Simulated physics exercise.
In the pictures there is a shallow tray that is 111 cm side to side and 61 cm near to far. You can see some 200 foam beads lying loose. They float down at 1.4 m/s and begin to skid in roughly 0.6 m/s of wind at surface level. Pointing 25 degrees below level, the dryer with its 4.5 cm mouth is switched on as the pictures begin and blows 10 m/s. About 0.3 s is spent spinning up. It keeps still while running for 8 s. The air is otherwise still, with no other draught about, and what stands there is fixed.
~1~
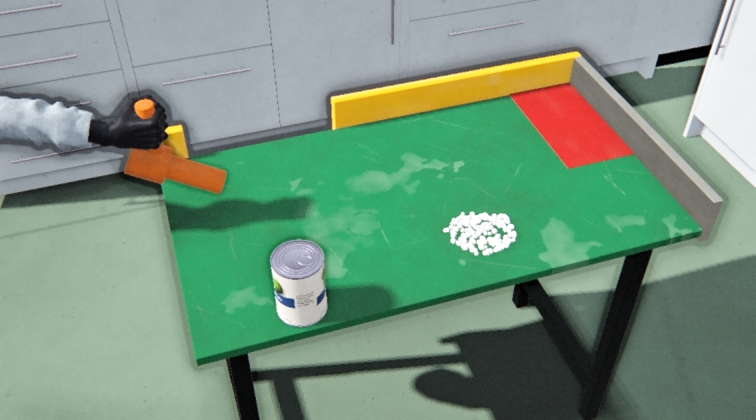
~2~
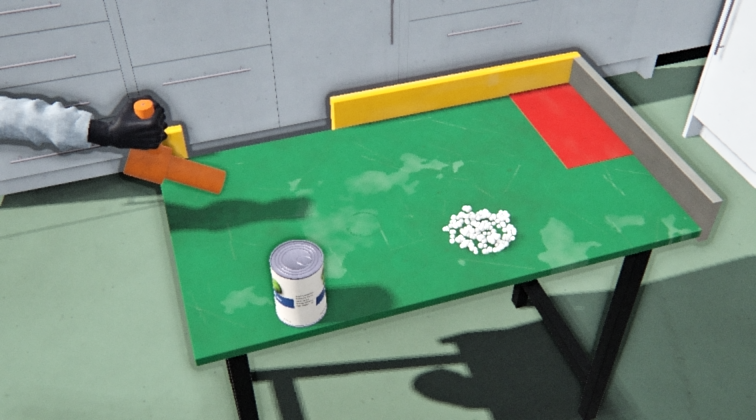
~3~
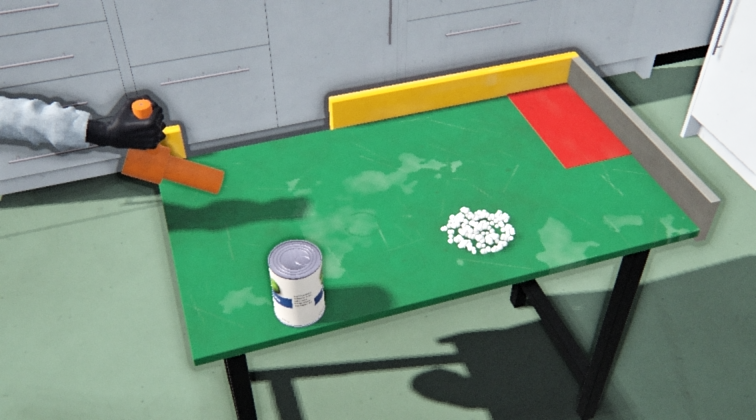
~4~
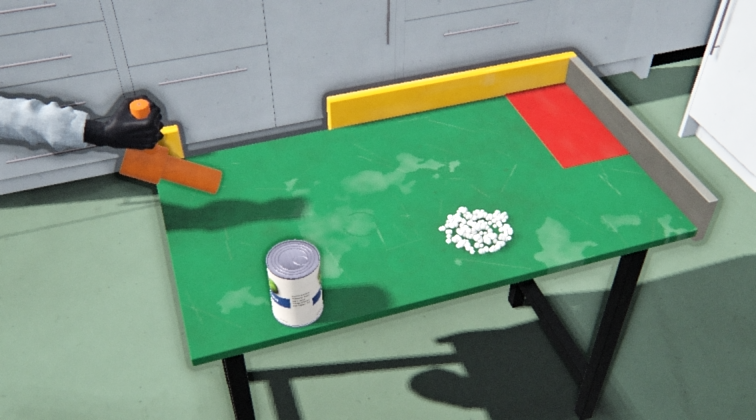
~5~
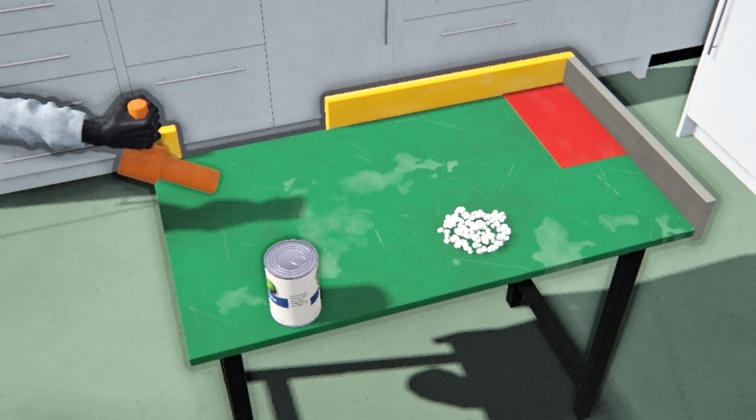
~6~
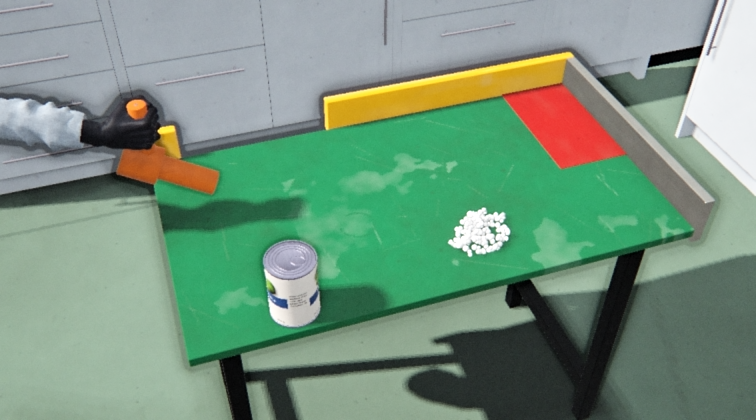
A gloved hand holds an orange dryer still before some white beads on the table shift slightly.
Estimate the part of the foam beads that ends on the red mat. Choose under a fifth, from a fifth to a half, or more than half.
At the end, fewer than one in five are on the red mat.
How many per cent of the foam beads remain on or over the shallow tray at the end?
Roughly 0 in a hundred.
Then, 1.2 s after the last picture, 0 % are on the move or not yet settled, 0 % are on the red mat.
Then, 2.2 s after the last picture, 0 % are on the move or not yet settled, 0 % are on the red mat.
Then, 4.1 s after the last picture, 0 % are on the move or not yet settled, 0 % are on the red mat.
Then, 7.7 s after the last picture, at the end, 0 % are on the red mat.
